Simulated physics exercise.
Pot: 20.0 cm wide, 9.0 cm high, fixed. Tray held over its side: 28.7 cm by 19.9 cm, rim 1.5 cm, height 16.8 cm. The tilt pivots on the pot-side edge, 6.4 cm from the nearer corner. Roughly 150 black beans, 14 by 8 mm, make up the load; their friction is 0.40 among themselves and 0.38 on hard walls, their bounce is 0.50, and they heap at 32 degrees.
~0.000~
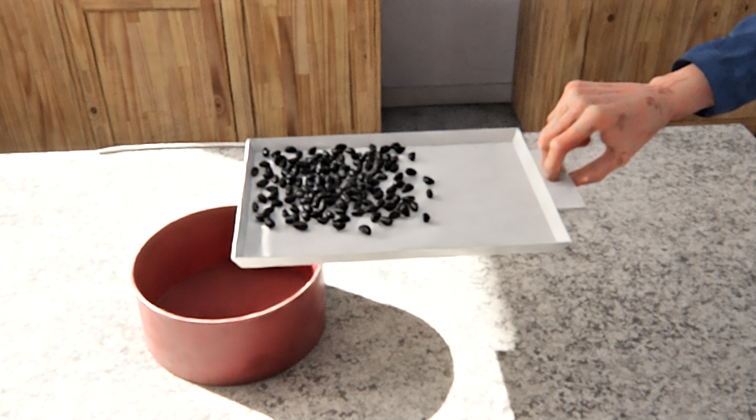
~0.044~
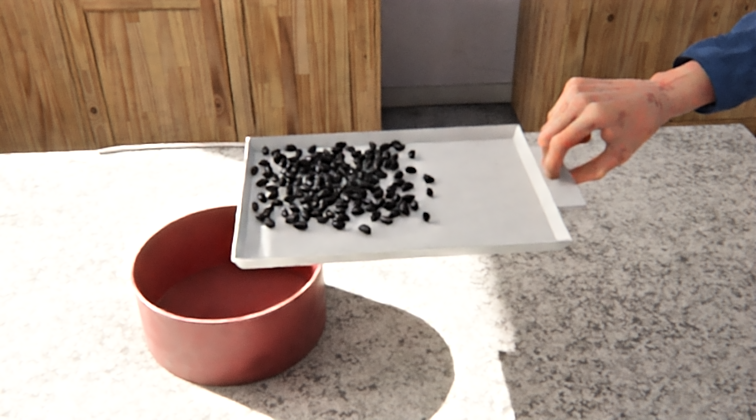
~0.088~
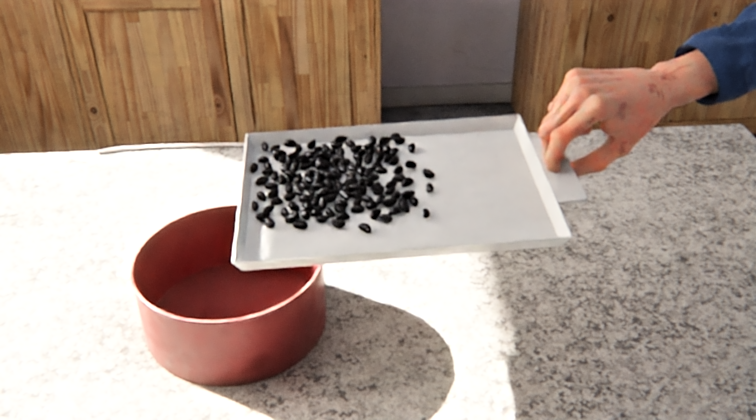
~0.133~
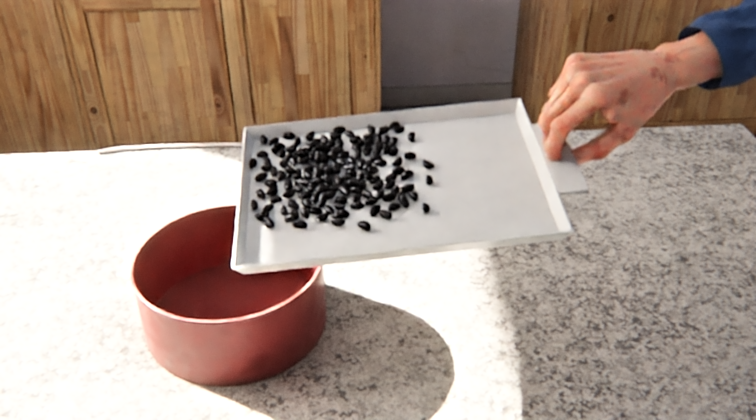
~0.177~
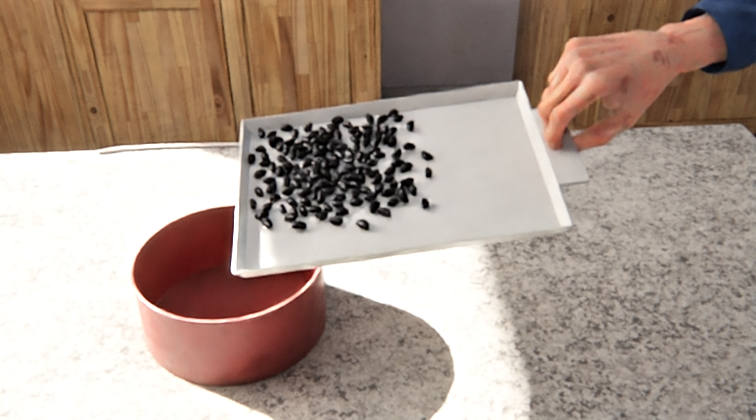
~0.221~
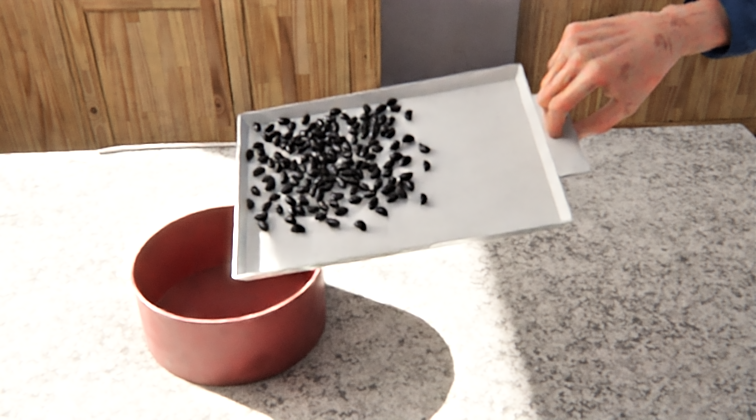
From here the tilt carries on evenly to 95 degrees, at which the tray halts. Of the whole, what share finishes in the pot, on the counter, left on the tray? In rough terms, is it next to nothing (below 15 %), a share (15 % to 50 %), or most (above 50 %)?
Result: Pot: Scant, counter: Above half, tray: Scant.
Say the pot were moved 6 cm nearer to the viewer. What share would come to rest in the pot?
My estimate: Some 75 per cent.
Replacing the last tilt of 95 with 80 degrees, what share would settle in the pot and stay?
The pot would get around 0 per cent.
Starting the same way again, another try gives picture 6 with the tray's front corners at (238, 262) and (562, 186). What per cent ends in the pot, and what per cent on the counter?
That works out as pot 40 and counter 60.
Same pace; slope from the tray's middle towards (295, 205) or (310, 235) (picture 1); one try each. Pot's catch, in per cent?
About 85 per cent on the first try and 25 per cent on the second.
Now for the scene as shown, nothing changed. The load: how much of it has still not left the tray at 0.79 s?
Reading: Approx. 15%.
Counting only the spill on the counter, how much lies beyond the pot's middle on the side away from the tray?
About 40 per cent.
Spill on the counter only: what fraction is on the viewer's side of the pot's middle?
Roughly 100 per cent.
After 0.56 s, tilt 55 degrees; the tray holds 95 %, the pot 0 %.
Then, at 0.79 s, tilt 80 degrees; the tray holds 15 %, the pot 0 %.
Then, at 1.13 s, tilt 95 degrees; the tray holds 0 %, the pot 0 %.
In the end, at 2.1 s, pot 0 %, counter 100 %, tray 0 %.
